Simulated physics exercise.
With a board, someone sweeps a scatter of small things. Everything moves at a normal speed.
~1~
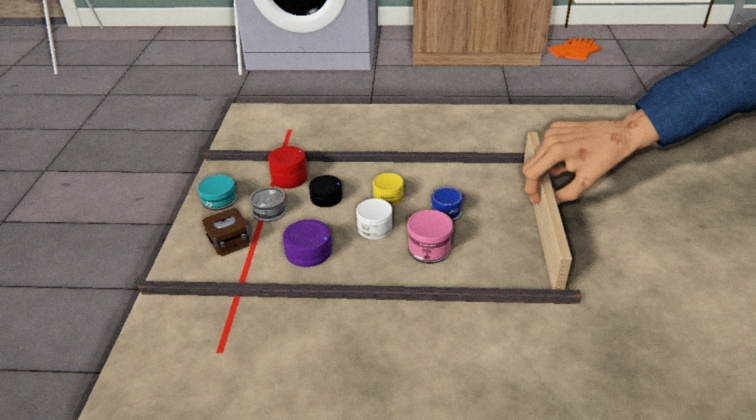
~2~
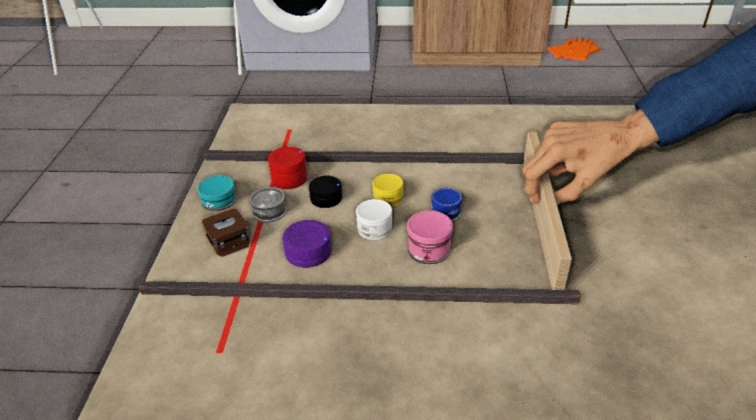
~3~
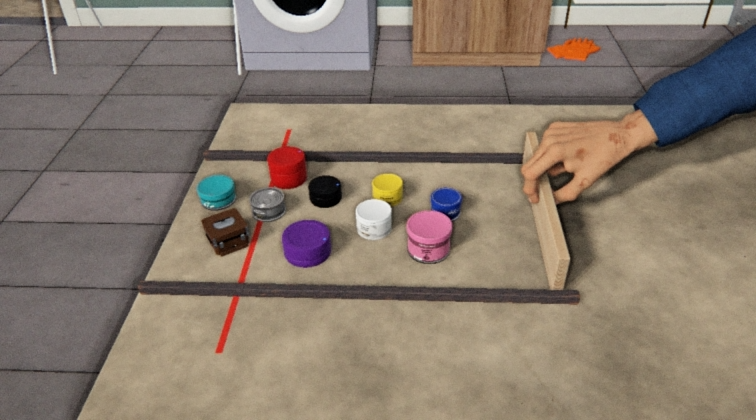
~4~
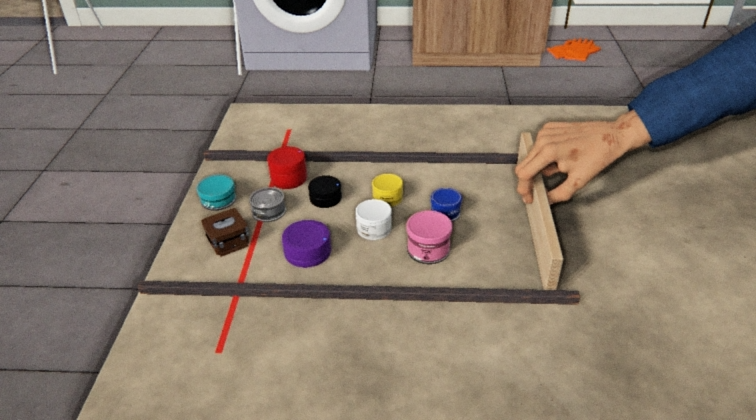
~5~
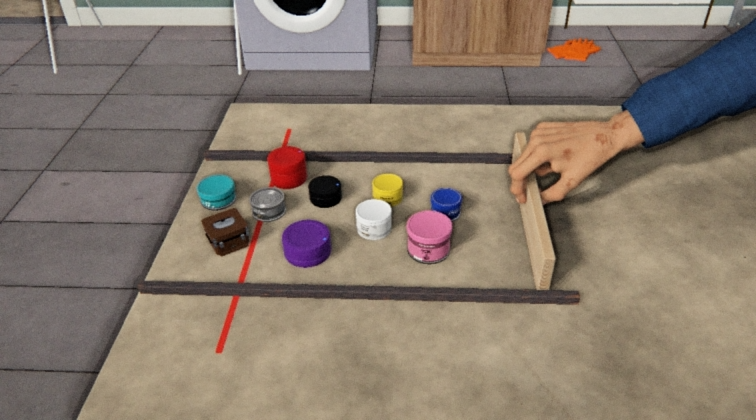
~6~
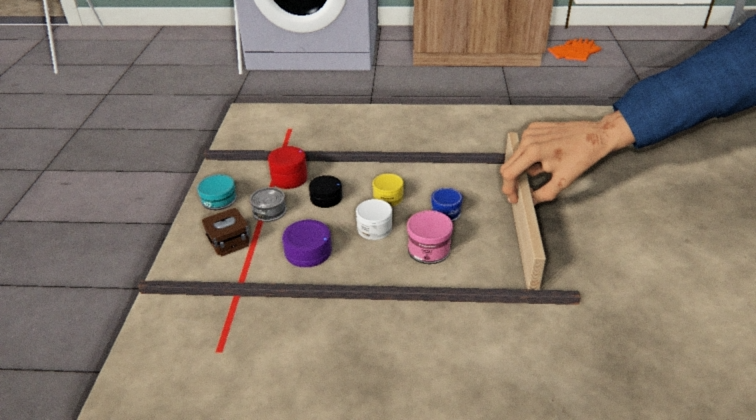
A hand in a blue sleeve grips an upright wooden board at the right of a beige surface on a grey tiled floor, seen from above at an angle. Between two dark rails sit small turquoise, red, grey, black, yellow, blue, white, purple and pink containers and a brown case, with red tape at left. The hand slides the board slightly left; the containers and camera stay still.
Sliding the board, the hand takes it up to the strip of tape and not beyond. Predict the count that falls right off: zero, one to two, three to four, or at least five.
Turns out the ones that don't stay up top number zero.
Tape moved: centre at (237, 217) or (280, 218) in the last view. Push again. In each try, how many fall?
First try 2, second try 0.
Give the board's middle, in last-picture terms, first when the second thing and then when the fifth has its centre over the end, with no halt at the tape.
First roughly (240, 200), later roughly (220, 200).
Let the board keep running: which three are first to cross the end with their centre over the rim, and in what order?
The turquoise pot goes first, followed by the brown case and then the purple lid.
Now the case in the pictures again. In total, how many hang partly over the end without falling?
Expected count: 2.
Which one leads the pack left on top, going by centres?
Ending up nearest is the turquoise pot.
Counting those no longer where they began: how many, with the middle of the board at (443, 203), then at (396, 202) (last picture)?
I get 2 at the one place and 4 at the other.
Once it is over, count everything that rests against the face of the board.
All in all, 5.
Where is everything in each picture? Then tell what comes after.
In the first picture, turquoise pot (218, 192); brown case (227, 233); grey tin (269, 204); board (544, 204); tape (262, 217).
In the second picture, brown case (227, 233); white tub (374, 220).
In the third picture, grey tin (268, 204); yellow tub (388, 190).
In the fourth picture, turquoise pot (217, 192); board (537, 205).
In the fifth picture, brown case (226, 233); purple lid (307, 243).
In the sixth picture, turquoise pot (217, 192); brown case (227, 232); grey tin (268, 204); board (522, 204); tape (262, 217).
Soon after, none off yet; turquoise pot at rest near (217, 192); brown case at rest near (227, 232); grey tin at rest near (268, 204).
Then, none off yet; turquoise pot at rest near (217, 192); brown case moved about its own width near (209, 226); grey tin moved a little near (250, 211).
At rest, the number that fall off is zero.
